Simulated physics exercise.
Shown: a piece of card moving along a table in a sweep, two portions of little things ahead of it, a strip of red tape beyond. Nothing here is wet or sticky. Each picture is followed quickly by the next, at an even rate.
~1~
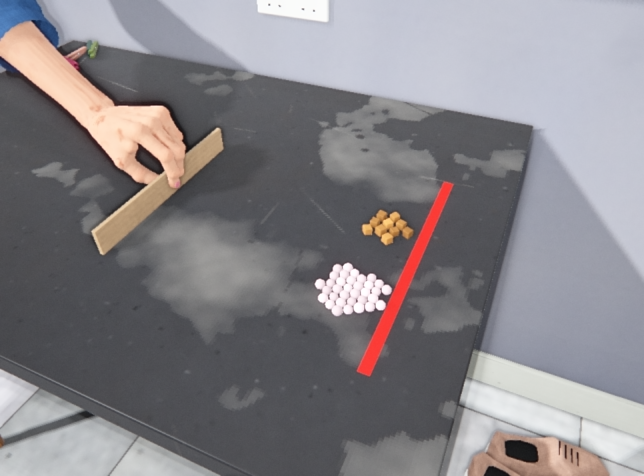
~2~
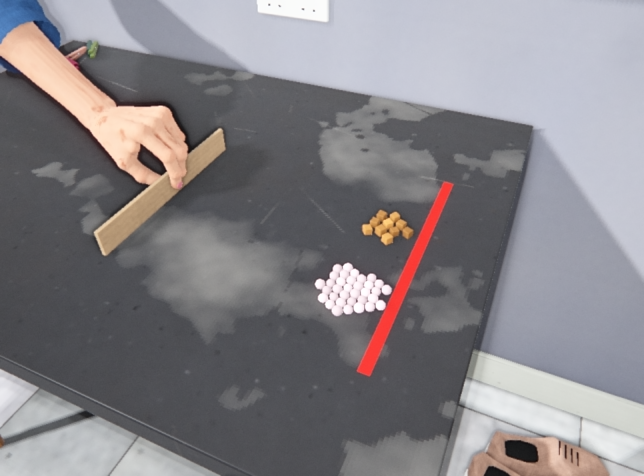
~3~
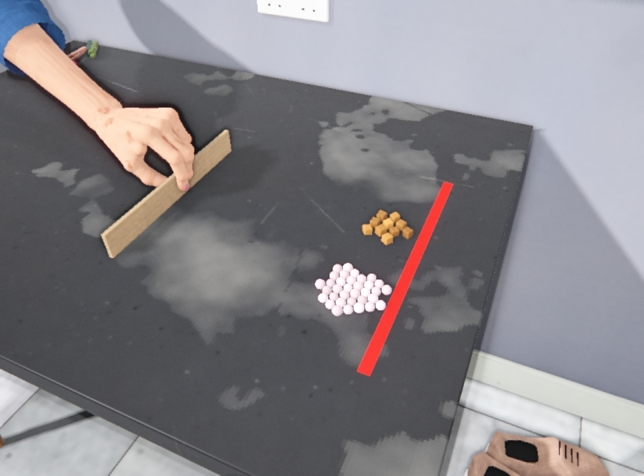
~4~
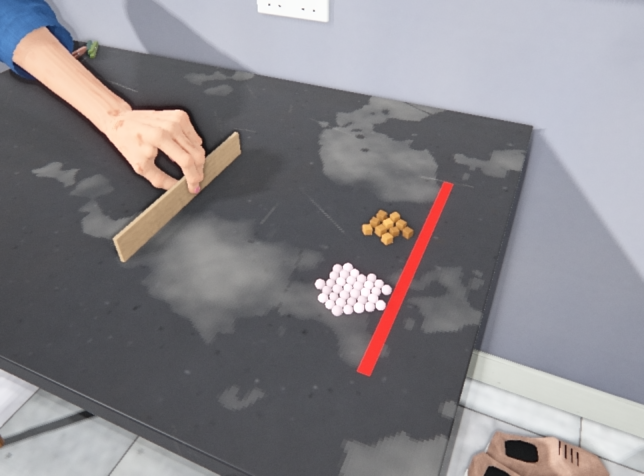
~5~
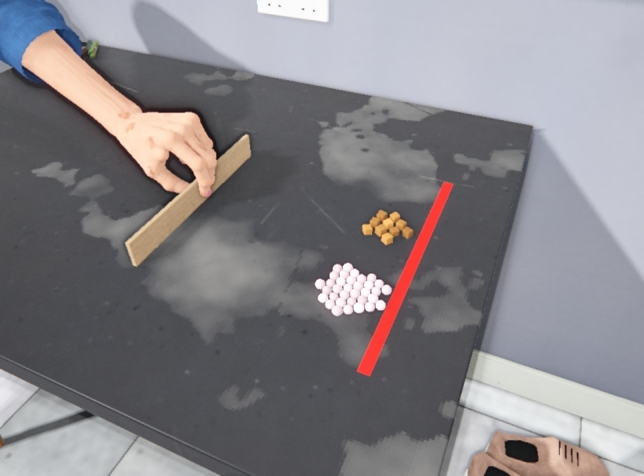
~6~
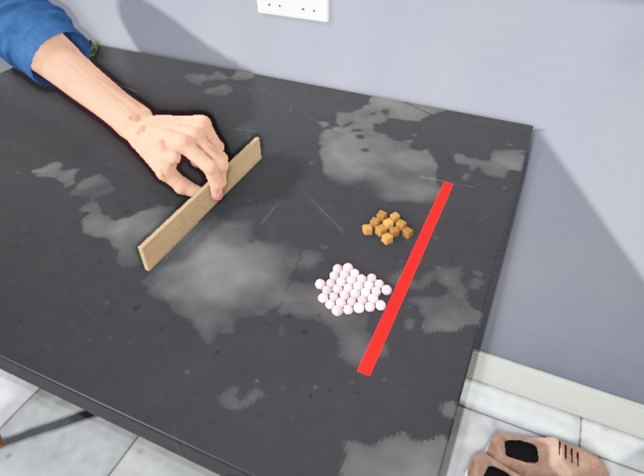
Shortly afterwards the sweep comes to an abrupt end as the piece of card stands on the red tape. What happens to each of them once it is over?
Once it is over the nearer batch has partly fallen, the farther batch is all still up.
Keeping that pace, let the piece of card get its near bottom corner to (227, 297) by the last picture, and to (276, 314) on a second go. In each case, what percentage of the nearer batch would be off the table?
Try 1: About 100 percent. Try 2: About 100 percent.
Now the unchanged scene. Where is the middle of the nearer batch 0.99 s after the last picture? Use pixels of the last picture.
Roughly pixel (425, 316).
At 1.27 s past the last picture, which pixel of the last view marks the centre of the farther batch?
About (443, 240).
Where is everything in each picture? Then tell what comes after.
The first picture shows piece of card (109, 233), at rest; red tape (445, 191), about a palm's width from the edge; edge at (490, 288); nearer batch (348, 288), some sugar pearls; farther batch (388, 224), a few brown sugar cubes.
The second picture shows piece of card (111, 234); farther batch (388, 224).
The third picture shows piece of card (118, 236); nearer batch (348, 288).
The fourth picture shows piece of card (129, 240); farther batch (388, 224).
The fifth picture shows piece of card (142, 244); nearer batch (348, 288).
The sixth picture shows piece of card (154, 248); red tape (445, 191); edge at (490, 288); nearer batch (348, 288); farther batch (388, 224).
Then, 0.48 s later than the last frame, piece of card still moving, near (310, 213); nearer batch all on the table, its front near (381, 305); farther batch all on the table, its front near (408, 233).
Then, 0.99 s later than the last frame, piece of card stopped at the red tape; nearer batch all on the table, its front near (444, 329); farther batch all on the table, its front near (459, 244).
Then, 1.27 s later than the last frame, piece of card stopped at the red tape; nearer batch roughly half over the edge; farther batch all on the table, its front near (459, 244).
When it is over, piece of card stopped at the red tape; nearer batch every one over the edge; farther batch all on the table, its front near (459, 244).
